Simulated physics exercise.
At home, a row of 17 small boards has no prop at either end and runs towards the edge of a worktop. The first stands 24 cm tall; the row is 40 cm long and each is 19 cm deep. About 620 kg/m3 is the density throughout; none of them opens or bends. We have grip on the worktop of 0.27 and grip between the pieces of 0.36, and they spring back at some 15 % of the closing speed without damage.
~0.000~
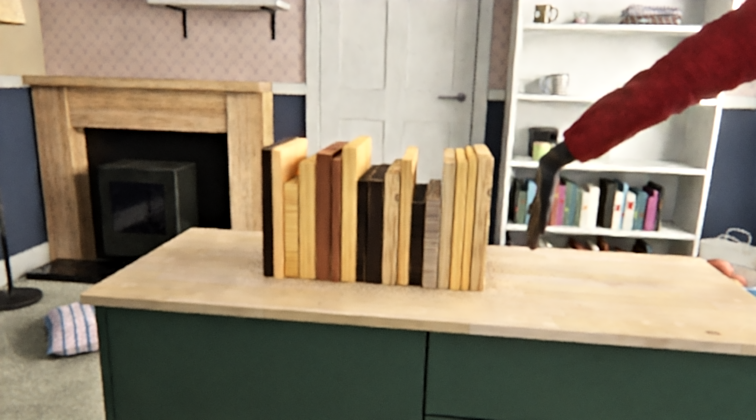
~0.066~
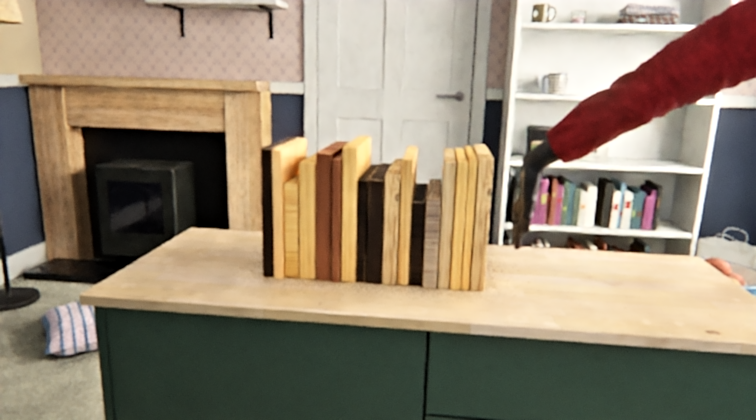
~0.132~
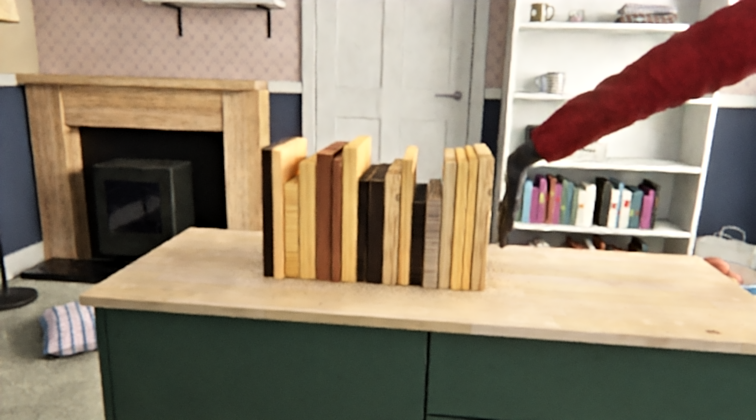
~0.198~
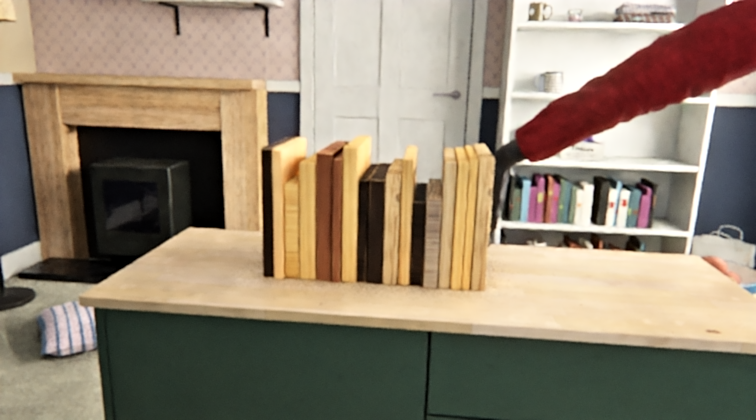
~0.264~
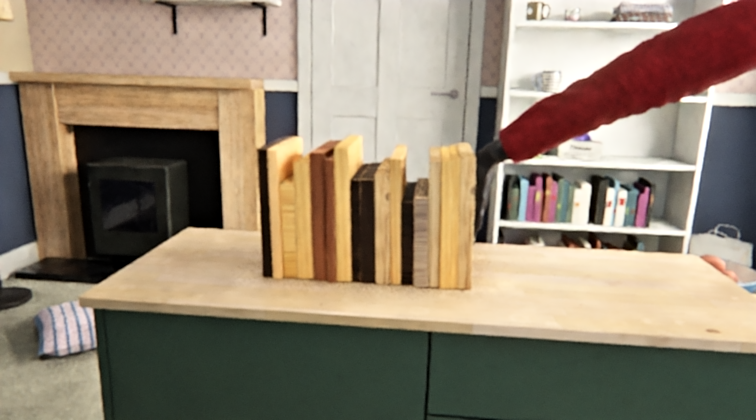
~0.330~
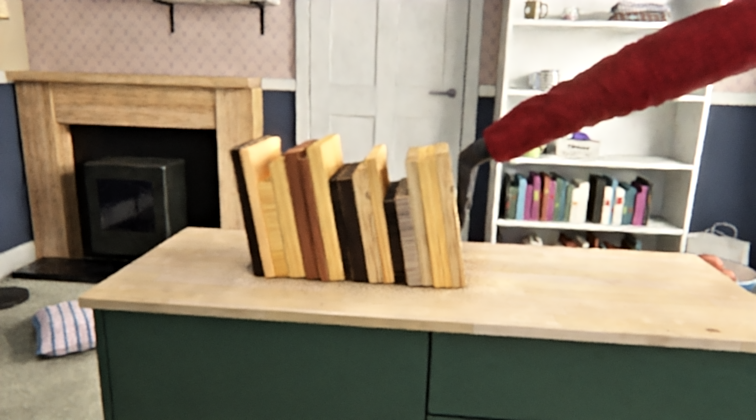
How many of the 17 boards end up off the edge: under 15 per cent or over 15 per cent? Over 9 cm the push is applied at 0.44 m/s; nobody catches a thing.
Under 15 per cent.
After 0.39 s, none of the 17 boards off the edge, 17 disturbed.
In the end (1.3 s), none of the 17 boards off the edge, 17 disturbed. That is 0 per cent.
